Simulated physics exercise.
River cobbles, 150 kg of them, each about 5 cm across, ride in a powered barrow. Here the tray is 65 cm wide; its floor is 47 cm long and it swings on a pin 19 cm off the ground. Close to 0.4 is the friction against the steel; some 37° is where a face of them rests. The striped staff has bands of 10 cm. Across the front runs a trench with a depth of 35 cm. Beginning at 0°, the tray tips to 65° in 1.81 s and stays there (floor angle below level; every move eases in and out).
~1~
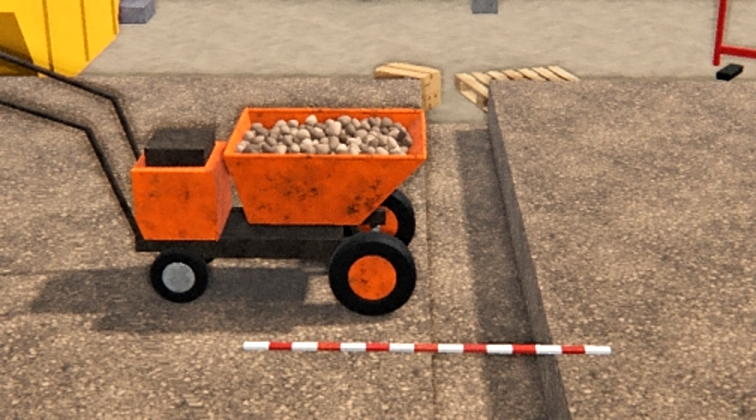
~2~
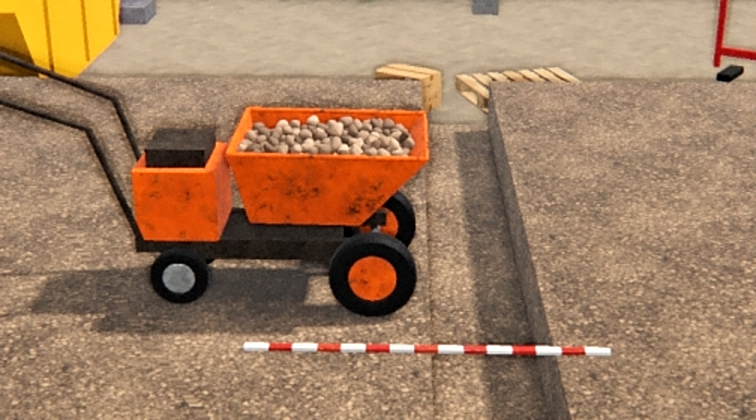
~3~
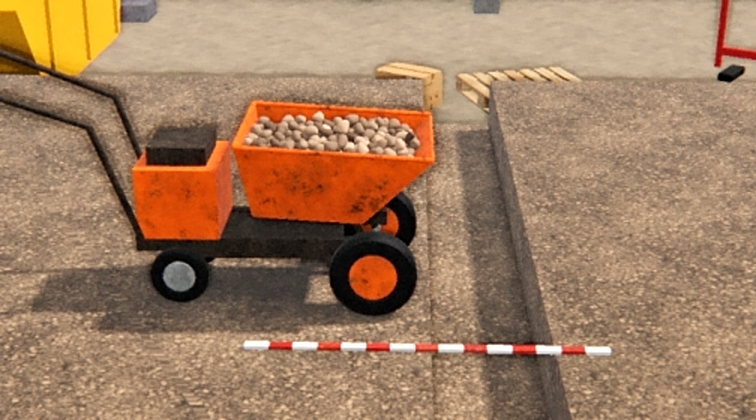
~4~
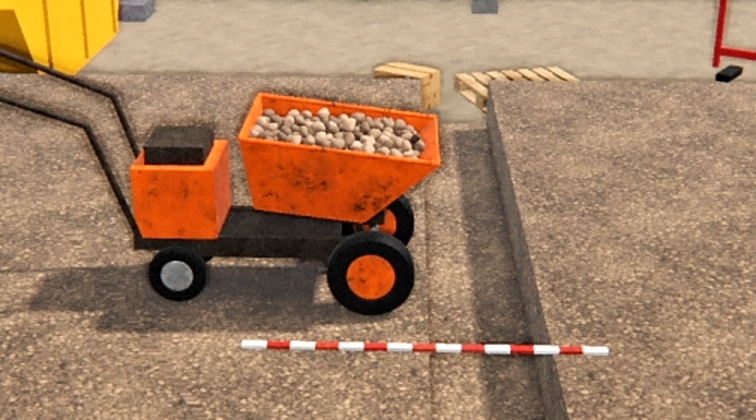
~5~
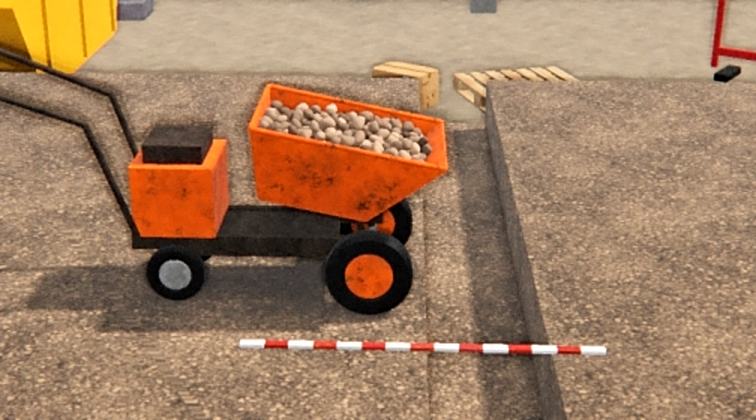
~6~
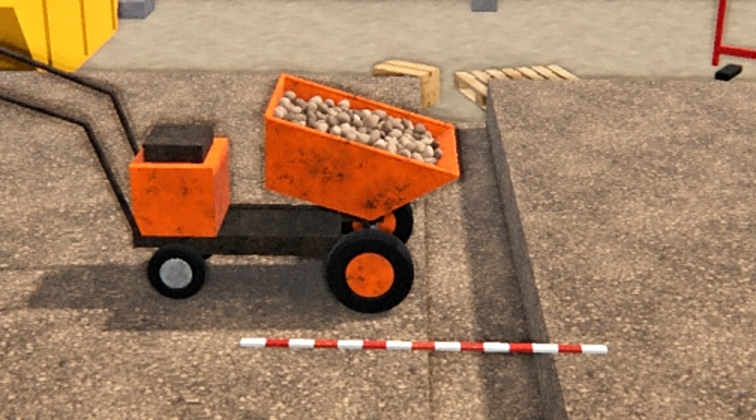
The clip shows an orange powered barrow loaded with rounded stones, standing beside a trench behind a red-and-white striped staff. Its tray slowly tilts toward the right, the left end rising while the wheels stay in place.
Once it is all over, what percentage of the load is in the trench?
Roughly 67 percent of the load is in the trench.
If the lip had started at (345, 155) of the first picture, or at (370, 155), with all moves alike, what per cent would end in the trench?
Around 100% for the first place and 100% for the second.
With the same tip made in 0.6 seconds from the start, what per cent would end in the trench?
That works out at about 45 in a hundred.
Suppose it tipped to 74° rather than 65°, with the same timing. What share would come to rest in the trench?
Close to 60 per cent then.
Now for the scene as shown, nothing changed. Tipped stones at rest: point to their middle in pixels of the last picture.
In the last view, about (517, 330).
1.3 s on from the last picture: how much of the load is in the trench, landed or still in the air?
About 20 per cent by then.
Then, 0.8 s after the last picture the floor is at 55°, 99 % in the tray, 1 % in the trench; the foremost stones are at (511, 227).
Then, 1.3 s after the last picture the floor is at 65°, 62 % in the tray, 19 % in the trench, 19 % past the trench; the foremost stones are at (638, 298).
Then, 1.7 s after the last picture the floor is at 65°, 37 % in the tray, 31 % in the trench, 32 % past the trench; the foremost stones are at (709, 293).
Then, 3.6 s after the last picture the floor is at 65°, 0 % in the tray, 67 % in the trench, 33 % past the trench; the foremost stones are at (754, 294).
